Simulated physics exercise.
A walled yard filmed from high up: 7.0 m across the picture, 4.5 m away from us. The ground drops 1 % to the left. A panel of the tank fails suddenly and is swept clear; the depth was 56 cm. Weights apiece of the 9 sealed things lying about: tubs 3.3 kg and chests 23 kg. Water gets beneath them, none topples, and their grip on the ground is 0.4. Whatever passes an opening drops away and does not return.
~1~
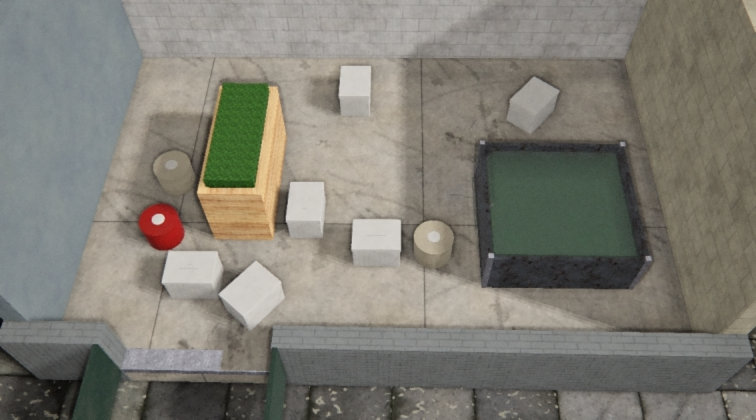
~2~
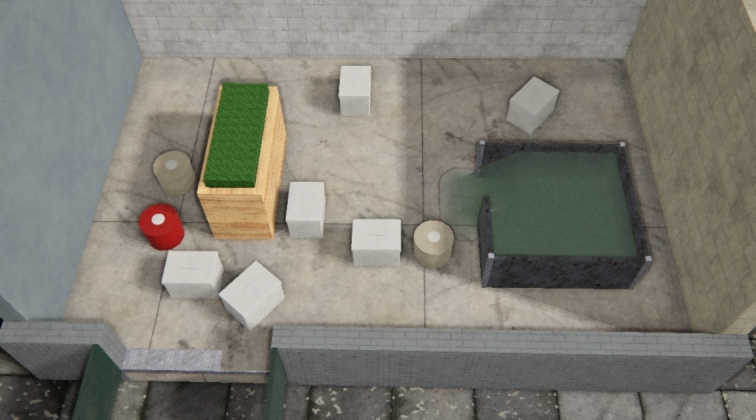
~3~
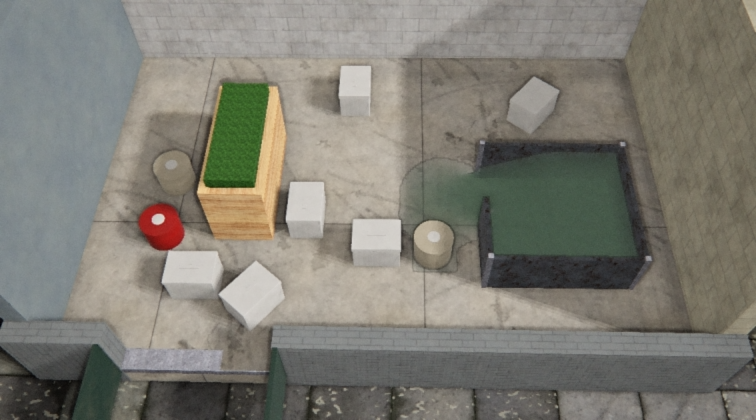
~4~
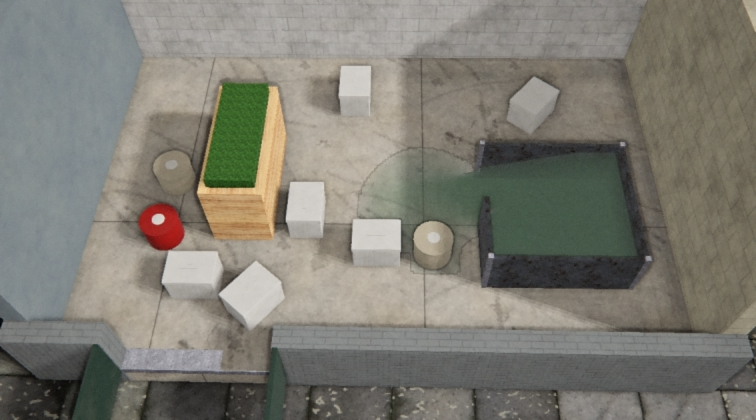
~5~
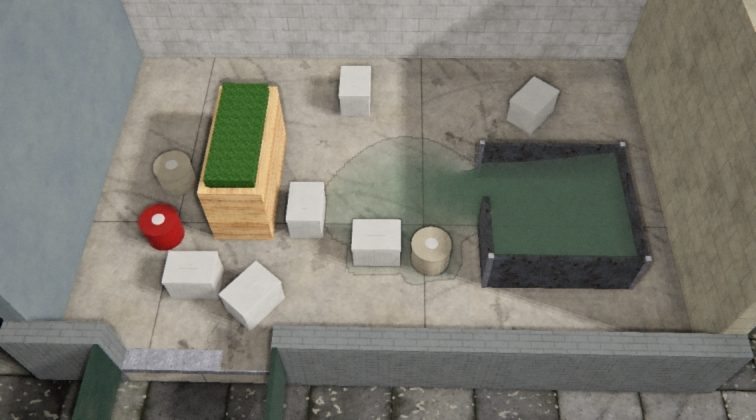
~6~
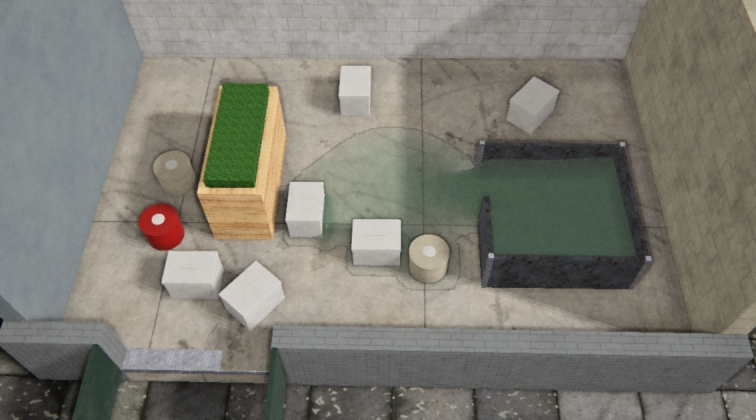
A walled yard with a stone-tiled floor is seen from high above, with a dark-walled tank of green water on the right. A wooden block topped with green stands on the left, among white chests, two beige tubs and a red tub. Water pours through the tank's left side and fans out leftward around the nearest chests, nudging the nearby beige tub slightly, while the camera stays still.
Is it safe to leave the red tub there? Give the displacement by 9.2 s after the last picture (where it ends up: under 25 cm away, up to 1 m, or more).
The red tub travels far.
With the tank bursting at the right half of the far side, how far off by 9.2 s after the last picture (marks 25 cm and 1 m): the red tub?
Then the red tub moves a short way.
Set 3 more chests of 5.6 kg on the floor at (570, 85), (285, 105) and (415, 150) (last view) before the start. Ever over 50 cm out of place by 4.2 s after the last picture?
In that order: Under, past it, over.
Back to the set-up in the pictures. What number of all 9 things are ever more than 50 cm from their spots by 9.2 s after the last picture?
I count 6.
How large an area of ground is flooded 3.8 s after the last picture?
About 23 m2.
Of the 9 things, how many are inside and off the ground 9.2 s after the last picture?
At that moment 2.
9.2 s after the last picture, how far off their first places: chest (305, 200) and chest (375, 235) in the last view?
In that order: 120 cm, 30 cm.
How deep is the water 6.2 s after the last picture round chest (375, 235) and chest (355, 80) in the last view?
About 3 and 5 cm.
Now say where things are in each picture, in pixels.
The red tub at (159, 220) rests on the ground; water covers 2.3 m2; 0 of 9 have shifted, in the first picture.
The red tub at (159, 220) rests on the ground; 2.8 m2 under water; 0 of 9 have shifted, in the second picture.
The red tub at (159, 220) rests on the ground; 3.4 m2 under water; 0 of 9 have shifted, in the third picture.
The red tub at (159, 220) rests on the ground; 4.2 m2 under water; 0 of 9 have shifted, in the fourth picture.
The red tub at (159, 220), on the bottom; 5.0 m2 under water; 1 of 9 have shifted, in the fifth picture.
The red tub at (159, 220), on the bottom; water covers 5.8 m2; 1 of 9 have shifted, in the sixth picture.
Then, 1.2 s after the last picture the red tub is near (159, 220), 0.0 m from its start, aground; 0 of 9 are out; 1 afloat.
Then, 3.8 s after the last picture the red tub is near (146, 220), 0.1 m from its start, afloat; 0 of 9 are out; 3 afloat.
Then, 6.2 s after the last picture the red tub is near (130, 314), 1.2 m from its start, afloat; 0 of 9 are out; 3 afloat.
Then, 9.2 s after the last picture the red tub has gone out; 1 of 9 are out; 2 afloat.
